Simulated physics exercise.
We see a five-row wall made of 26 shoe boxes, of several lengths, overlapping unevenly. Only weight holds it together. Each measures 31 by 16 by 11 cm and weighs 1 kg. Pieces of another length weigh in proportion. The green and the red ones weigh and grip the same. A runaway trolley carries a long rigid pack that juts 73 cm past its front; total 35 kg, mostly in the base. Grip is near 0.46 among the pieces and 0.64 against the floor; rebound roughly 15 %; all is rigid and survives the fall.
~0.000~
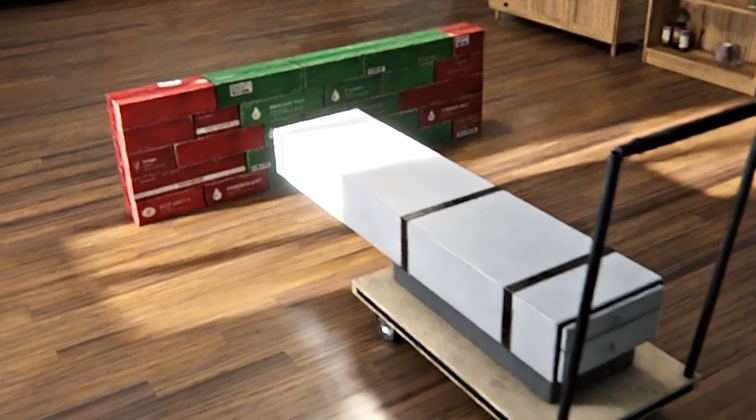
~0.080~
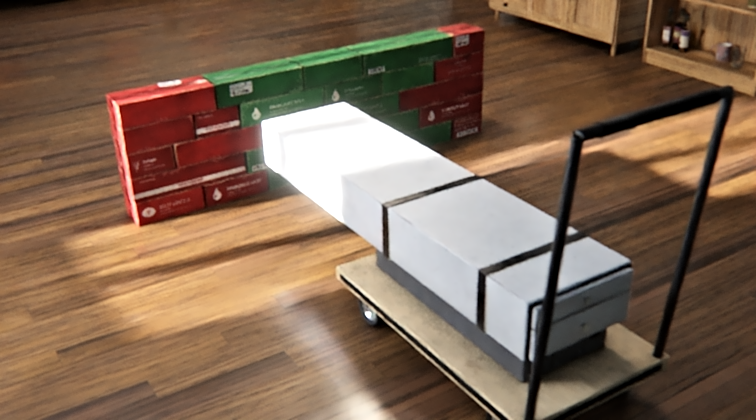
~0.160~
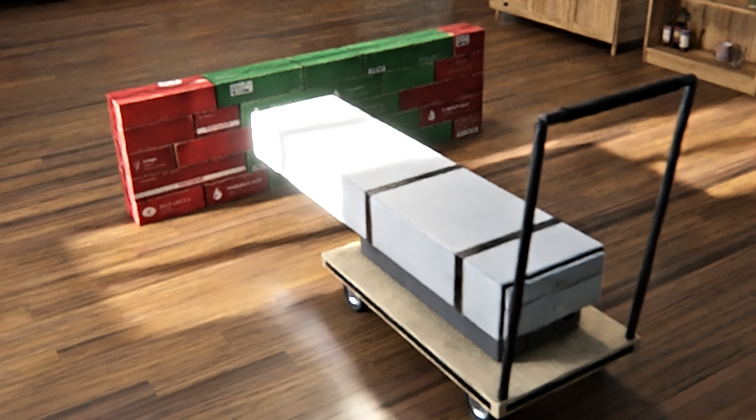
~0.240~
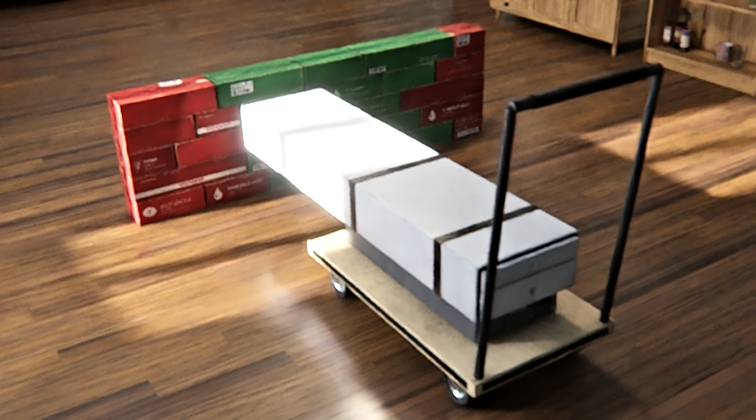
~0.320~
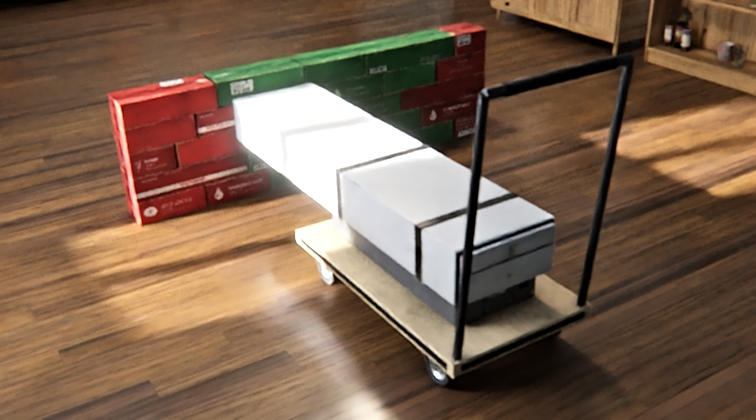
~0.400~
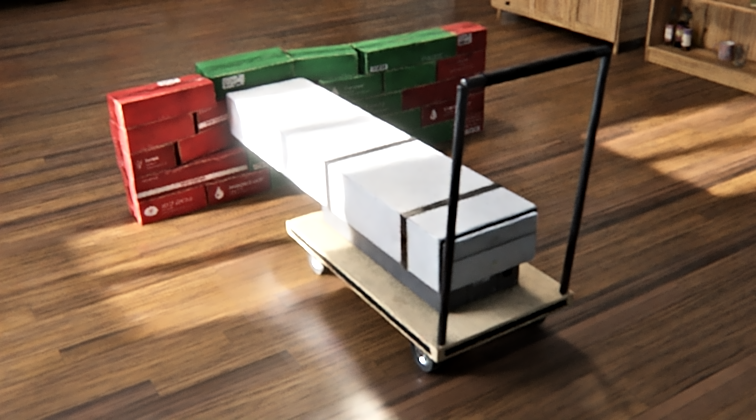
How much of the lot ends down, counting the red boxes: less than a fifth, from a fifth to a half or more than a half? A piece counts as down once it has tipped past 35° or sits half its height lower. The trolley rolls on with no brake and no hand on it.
Ending down: Between a fifth and a half.
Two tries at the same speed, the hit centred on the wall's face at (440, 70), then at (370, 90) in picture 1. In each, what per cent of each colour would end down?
Red 30 then 20, green 20 then 60 per cent.
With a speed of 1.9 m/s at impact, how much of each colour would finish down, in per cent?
Then red 30, green 50 per cent.
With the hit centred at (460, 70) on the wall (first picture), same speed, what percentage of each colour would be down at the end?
In that case red 30, green 20 per cent.
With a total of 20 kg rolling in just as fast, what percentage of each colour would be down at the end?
In that case red 30, green 50 per cent.
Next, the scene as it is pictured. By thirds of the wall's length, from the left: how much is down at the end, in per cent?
Left 60, middle 70, right 10 per cent.
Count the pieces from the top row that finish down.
4 from that row.
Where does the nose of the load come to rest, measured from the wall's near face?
About 95 cm past it.
After 0.52 s, load 21 cm past the wall's line, still rolling; none of the 13 red boxes down (0 of 26 in all colours); top red box 3° from how it stood; top green box 7° from how it stood.
After 0.76 s, load 41 cm past the wall's line, still rolling; 2 of the 13 red boxes down (7 of 26 in all colours); top red box 31° from how it stood, 40 mm lower; top green box on its side.
After 1.08 s, load 67 cm past the wall's line, still rolling; 4 of the 13 red boxes down (11 of 26 in all colours); top red box on its side; top green box on its side.
After 1.52 s, load 90 cm past the wall's line, still rolling; 4 of the 13 red boxes down (12 of 26 in all colours); top red box on its side; top green box 45 cm lower.
In the end (2.5 s), load 93 cm past the wall's line, stopped; 4 of the 13 red boxes down (12 of 26 in all colours); top red box on its side; top green box 45 cm lower. That is 31 per cent. From the last view, middles, top red box near (91, 175), top green box near (149, 111).
